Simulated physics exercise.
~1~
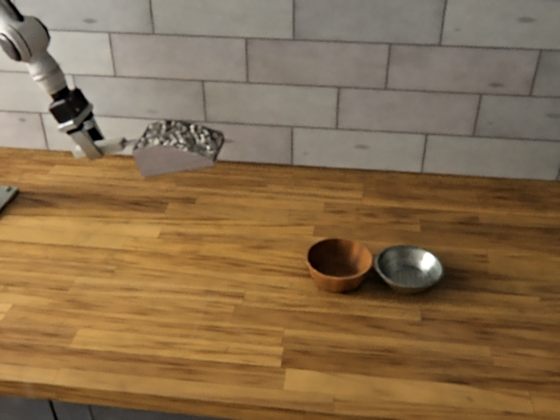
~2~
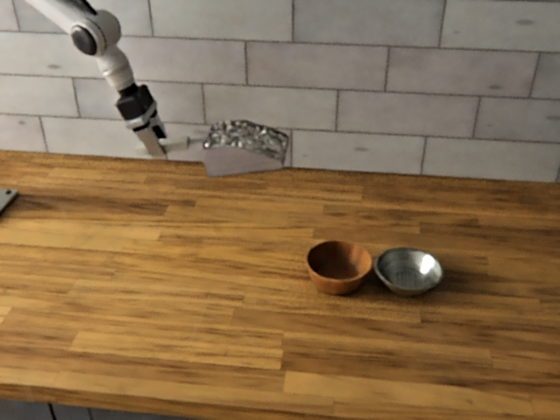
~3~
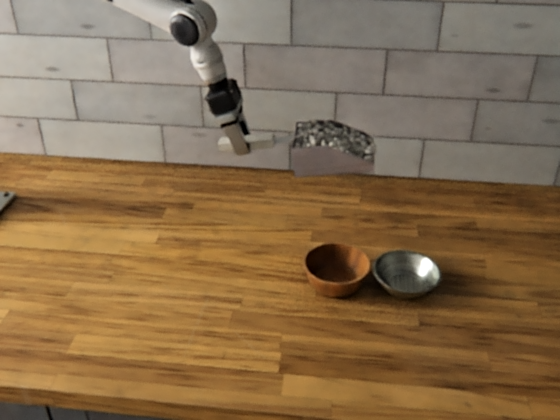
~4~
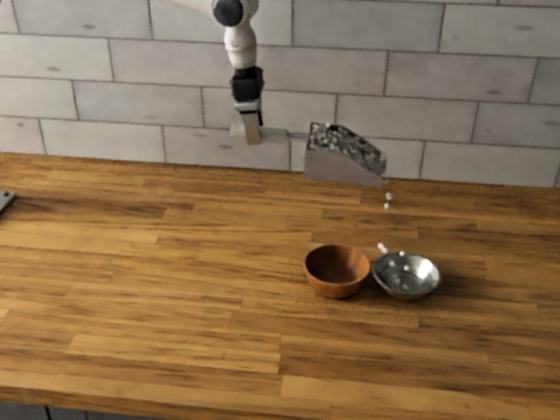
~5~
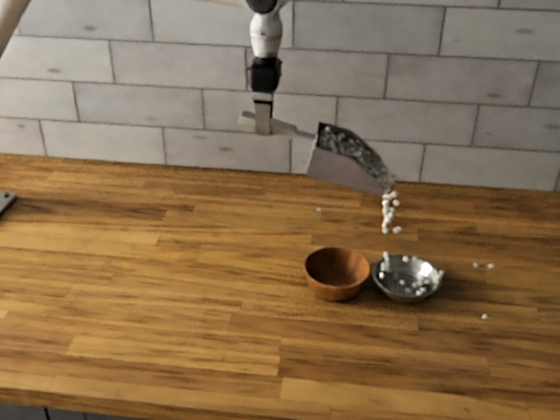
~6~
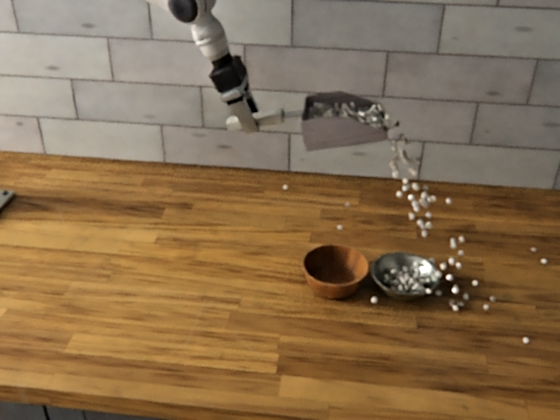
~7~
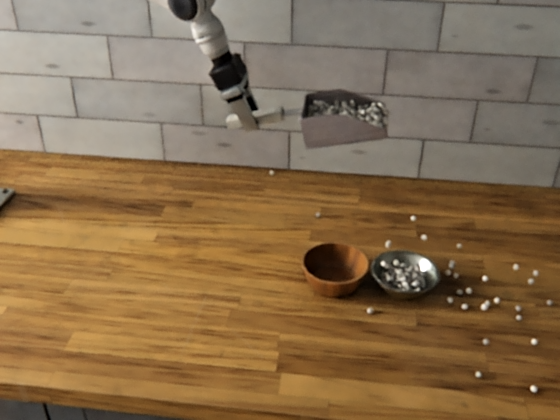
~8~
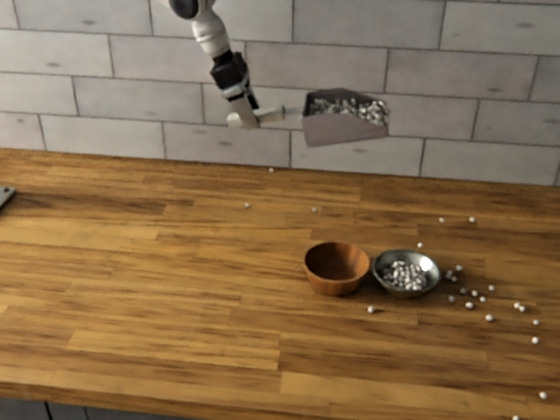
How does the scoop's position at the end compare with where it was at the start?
At the start the scoop is held over toward the left side of the counter. By the end it is well to the right and slightly higher, held above and behind the two bowls.
